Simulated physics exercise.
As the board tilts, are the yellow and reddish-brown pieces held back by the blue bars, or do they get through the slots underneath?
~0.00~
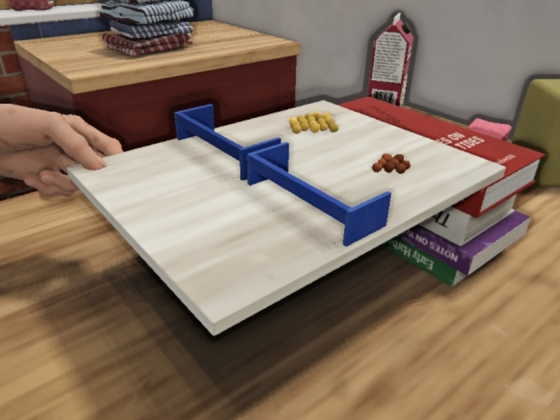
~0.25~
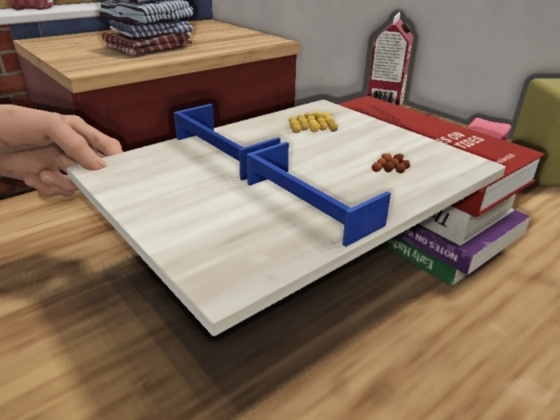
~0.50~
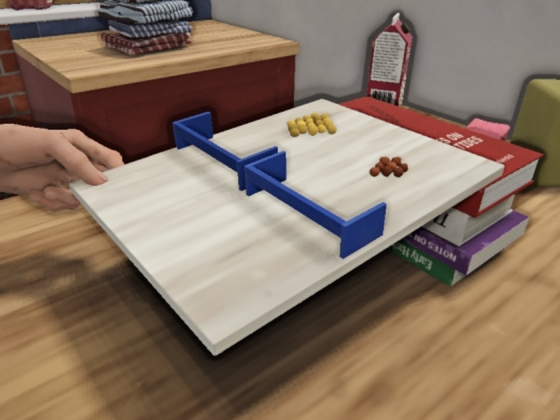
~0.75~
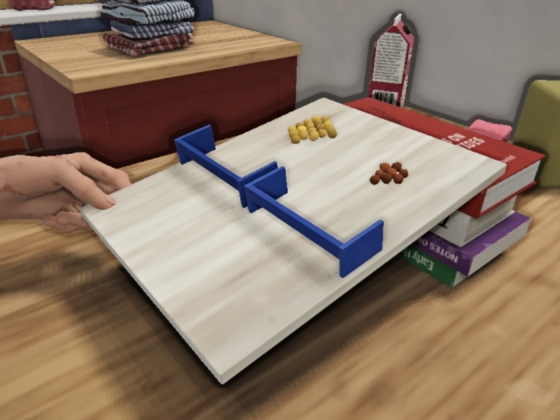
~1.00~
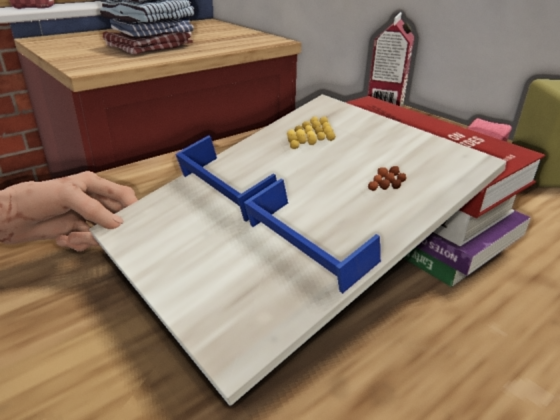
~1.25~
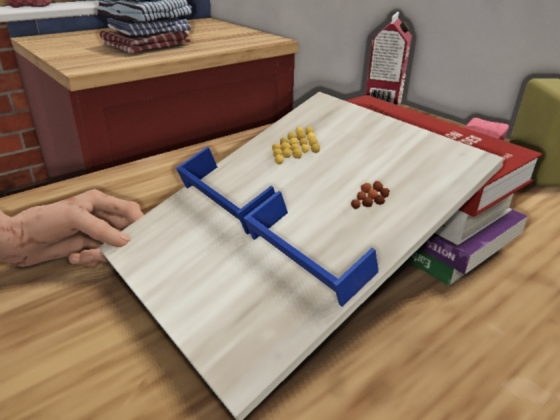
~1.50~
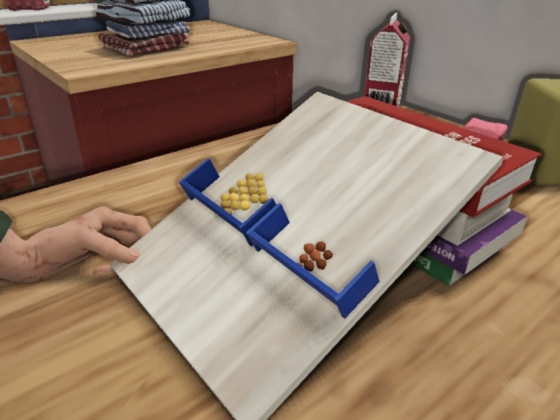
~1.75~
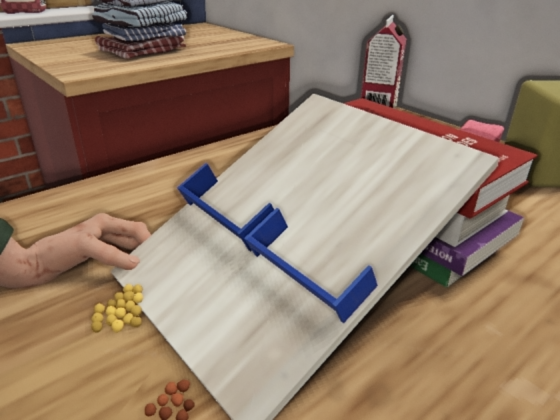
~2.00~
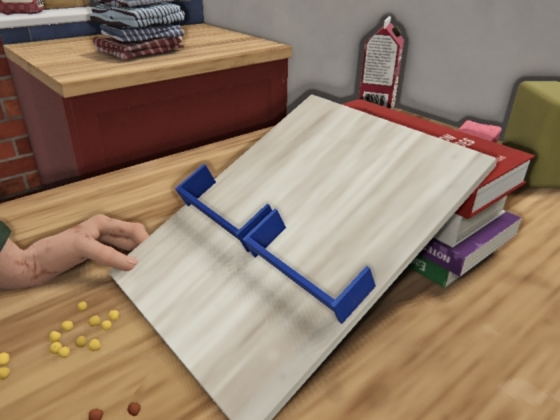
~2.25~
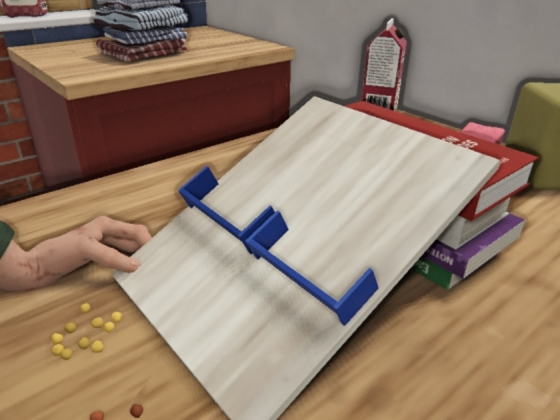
Both groups get through. The yellow pieces and the reddish-brown pieces all pass under their blue bars and end up off the board.
